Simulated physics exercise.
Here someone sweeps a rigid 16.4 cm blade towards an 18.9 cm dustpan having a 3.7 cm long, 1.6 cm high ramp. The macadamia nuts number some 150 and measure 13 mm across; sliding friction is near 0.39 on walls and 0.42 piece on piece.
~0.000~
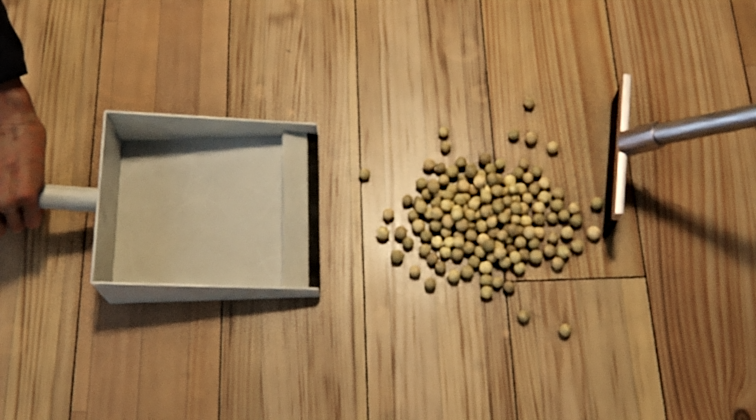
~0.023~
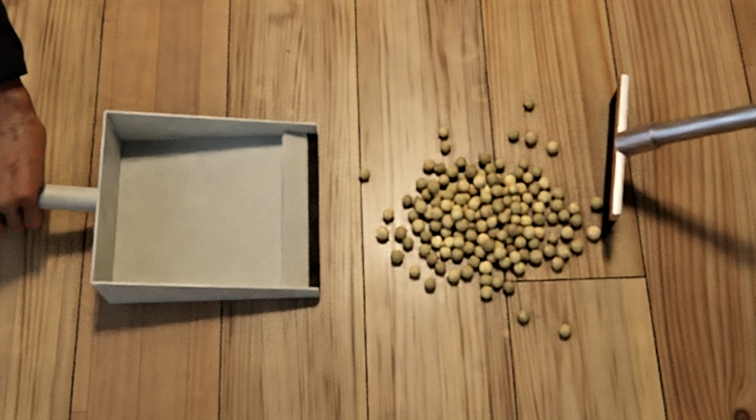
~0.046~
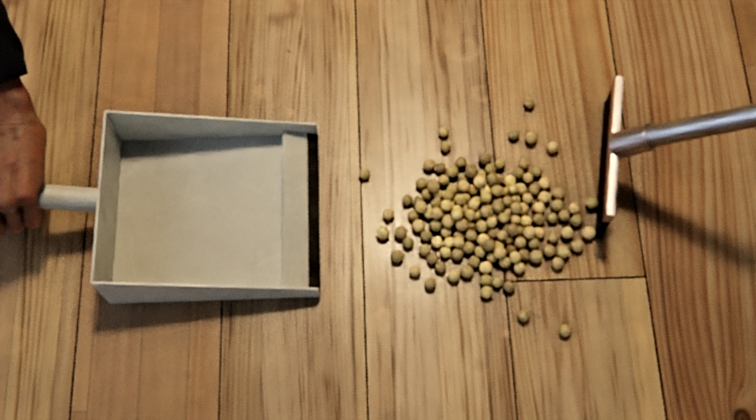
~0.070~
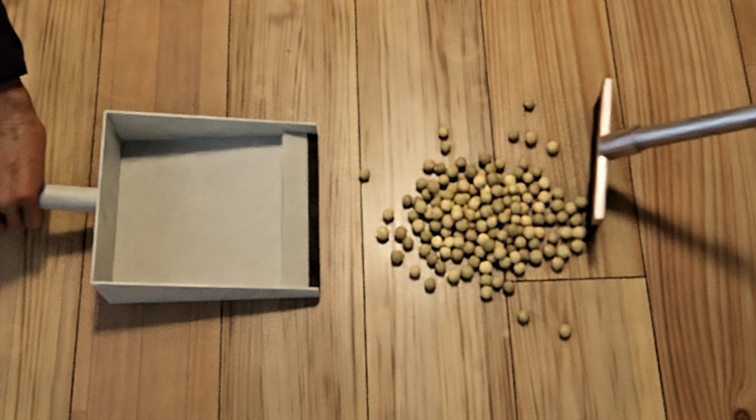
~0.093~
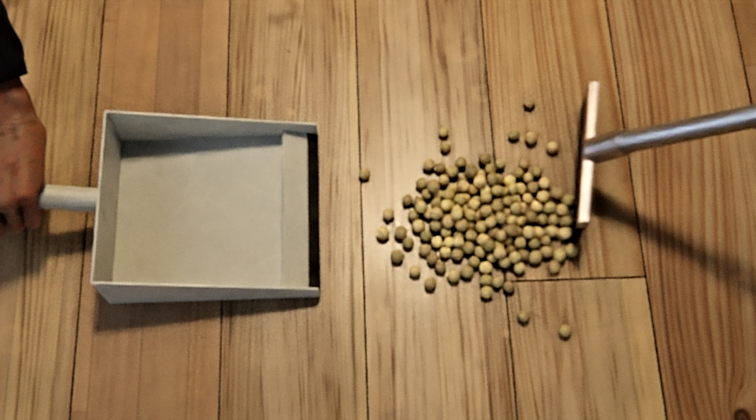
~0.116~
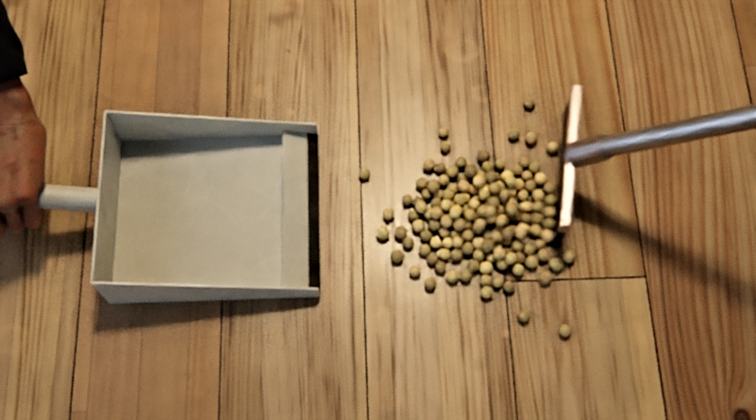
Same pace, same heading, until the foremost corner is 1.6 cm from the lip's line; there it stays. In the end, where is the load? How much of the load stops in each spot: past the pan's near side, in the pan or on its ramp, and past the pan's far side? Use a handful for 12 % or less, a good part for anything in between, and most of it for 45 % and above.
My call is past the pan's near side: A good part; in the pan or on its ramp: A good part; past the pan's far side: A good part.
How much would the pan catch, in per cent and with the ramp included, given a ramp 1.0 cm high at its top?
Something like 35 per cent, ramp included.
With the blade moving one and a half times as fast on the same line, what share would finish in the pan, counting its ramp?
It would come to roughly 35 percent.
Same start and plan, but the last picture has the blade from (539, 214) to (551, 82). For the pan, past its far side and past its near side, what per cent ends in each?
Pan 25 % / far 20 % / near 25 %.
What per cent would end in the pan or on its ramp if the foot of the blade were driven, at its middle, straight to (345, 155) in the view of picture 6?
I'd expect around 20 per cent.
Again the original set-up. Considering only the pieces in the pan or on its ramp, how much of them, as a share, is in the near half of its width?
Some 50 per cent.
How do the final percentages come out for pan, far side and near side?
Near side 30 %, pan 25 %, far side 15 %.
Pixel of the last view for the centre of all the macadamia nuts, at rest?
Est. centre at rest: (321, 216) px.
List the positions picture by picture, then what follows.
Blade from (617, 215) to (625, 83), moved 0.0 cm, 0 of the pieces shifted so far; middle of the pieces at (492, 219); pan at (199, 216), in the first picture.
Blade from (615, 215) to (623, 83), moved 0.2 cm, 0 of the pieces shifted so far; middle of the pieces at (492, 219), in the second picture.
Blade from (609, 217) to (617, 85), moved 0.9 cm, 2 of the pieces shifted so far; middle of the pieces at (492, 219), in the third picture.
Blade from (597, 219) to (607, 87), moved 2.1 cm, 2 of the pieces shifted so far; middle of the pieces at (492, 219), in the fourth picture.
Blade from (582, 223) to (592, 90), moved 3.7 cm, 16 of the pieces shifted so far; middle of the pieces at (477, 215), in the fifth picture.
Blade from (564, 227) to (575, 94), moved 5.7 cm, 58 of the pieces shifted so far; middle of the pieces at (477, 215); pan at (199, 216). Its pace works out near 0.86 m/s, heading 12 degrees towards the viewer's side, in the sixth picture.
After 0.26 s, middle of the blade 15 cm from the lip; 0 % over the lip, far side 5 %, near side 20 %.
After 0.36 s, middle of the blade 6 cm from the lip; 5 % over the lip, far side 10 %, near side 30 %.
After 0.60 s, middle of the blade 3 cm from the lip; 30 % over the lip, far side 15 %, near side 30 %.
By 1.4 s all is still; near side 30 %, pan 25 %, far side 15 %, in front of the lip or behind the blade 30 %.
